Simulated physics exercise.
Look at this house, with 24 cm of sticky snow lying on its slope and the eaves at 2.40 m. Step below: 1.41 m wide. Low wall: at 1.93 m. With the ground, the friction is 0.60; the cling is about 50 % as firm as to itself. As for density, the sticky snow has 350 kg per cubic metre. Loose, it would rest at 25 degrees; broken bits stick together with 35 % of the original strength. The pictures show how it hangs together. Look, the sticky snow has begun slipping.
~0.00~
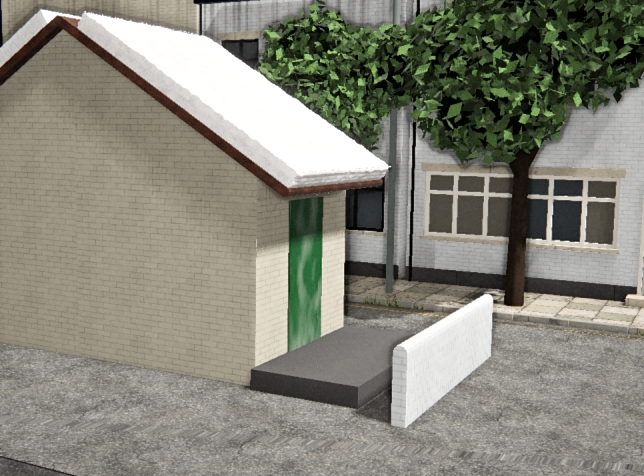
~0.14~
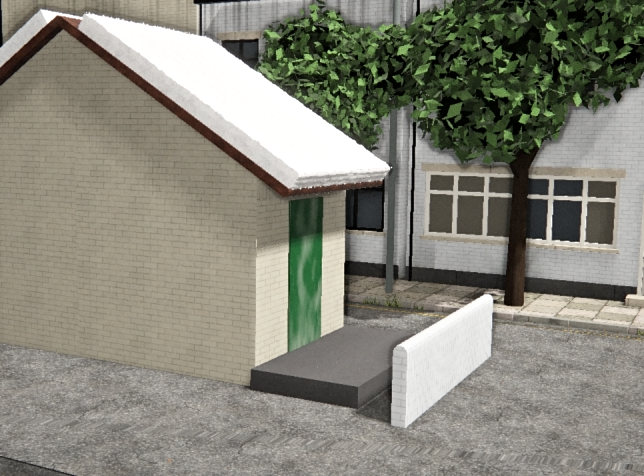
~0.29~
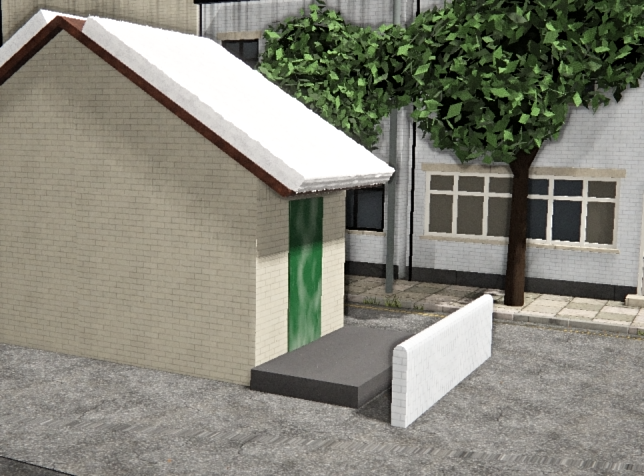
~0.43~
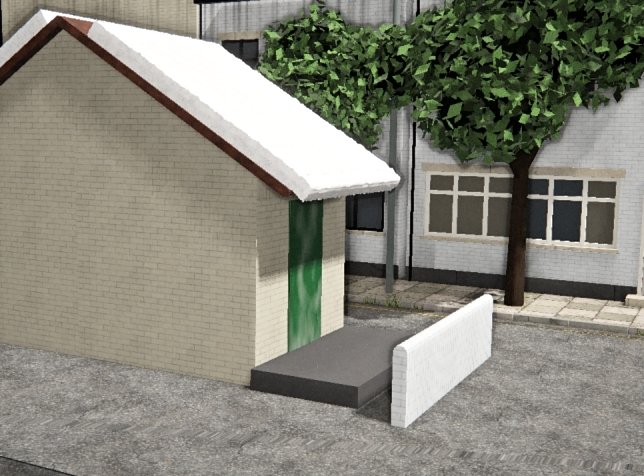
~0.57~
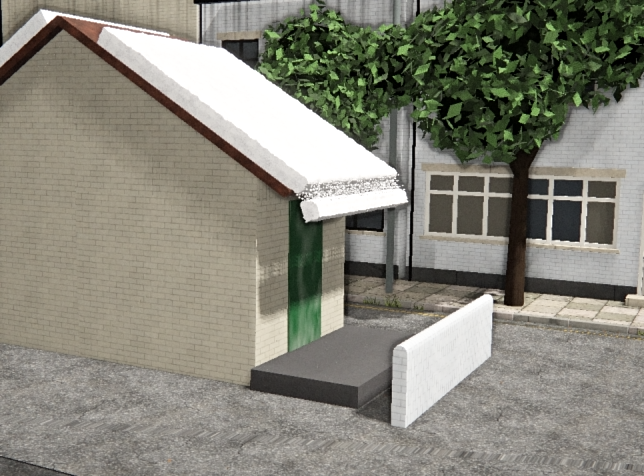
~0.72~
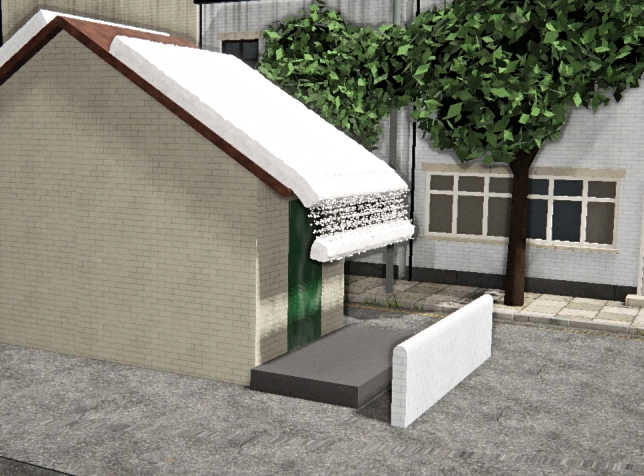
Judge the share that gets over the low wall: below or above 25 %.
My take is that it lands south of 25 percent.
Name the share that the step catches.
Around 35 per cent.
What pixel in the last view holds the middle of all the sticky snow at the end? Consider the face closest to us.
Centre noted at roughly (392, 387).
After 1.13 s, 75 % is still on the roof and 0 % is past the low wall.
After 1.62 s, 31 % is still on the roof and 0 % is past the low wall.
After 2.11 s, none is still on the roof and 18 % is past the low wall.
After 2.60 s, none is still on the roof and 18 % is past the low wall.
After 3.10 s, at the end, none is still on the roof and 18 % is past the low wall.
